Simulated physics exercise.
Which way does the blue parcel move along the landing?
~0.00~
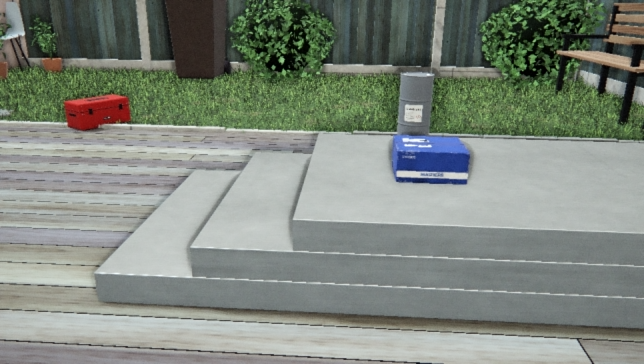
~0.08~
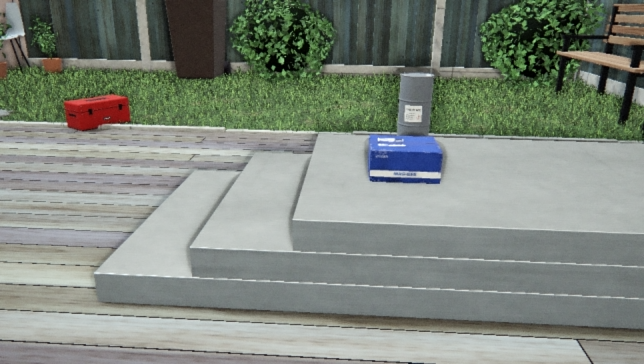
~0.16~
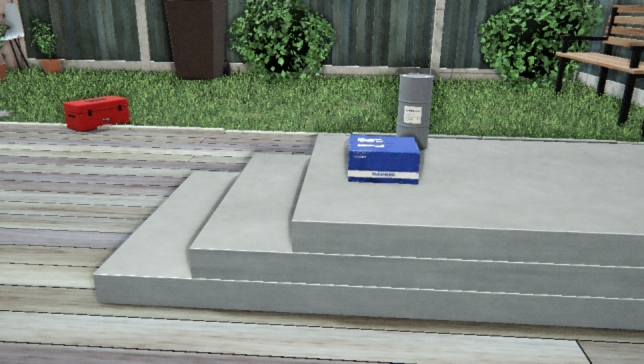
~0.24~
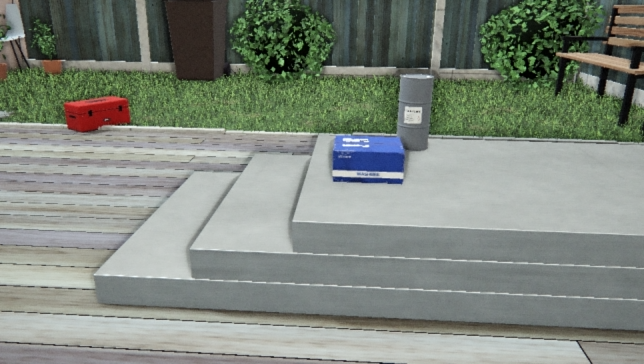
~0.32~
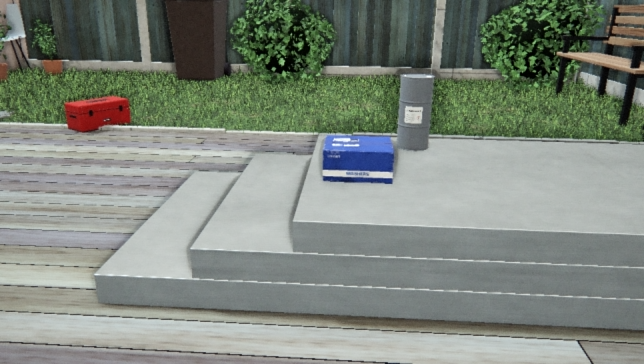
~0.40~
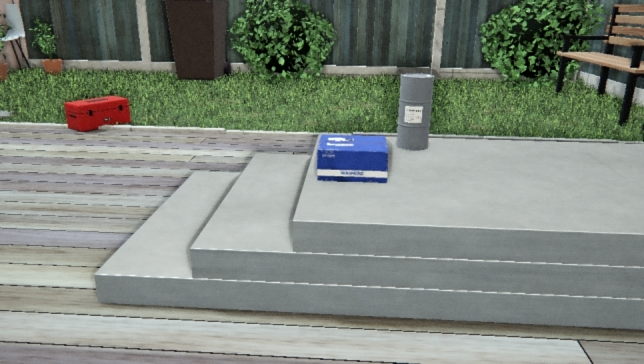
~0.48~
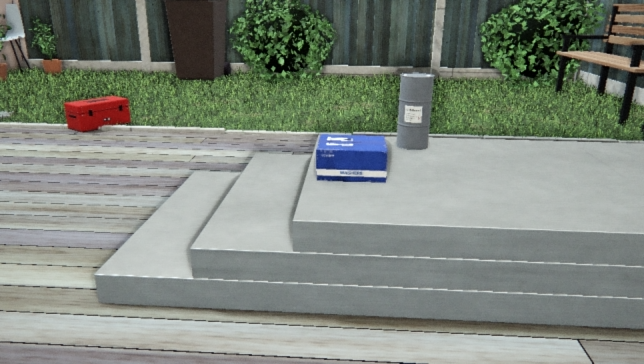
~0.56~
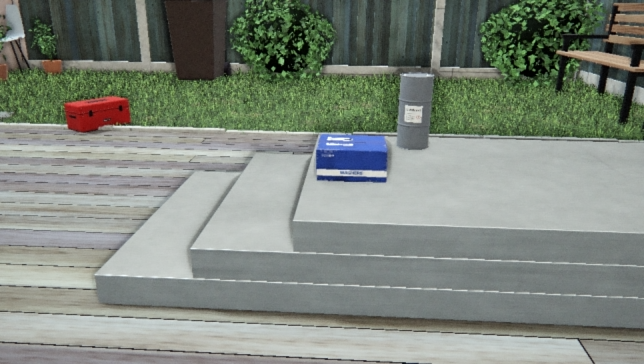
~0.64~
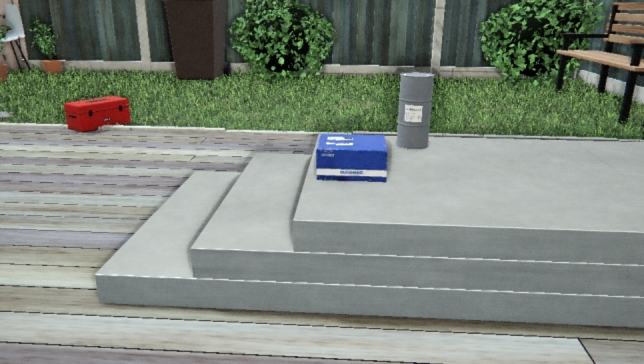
The blue parcel moves to the left, away from the grey canister.
A blue parcel slides left across the landing and stops before the steps.
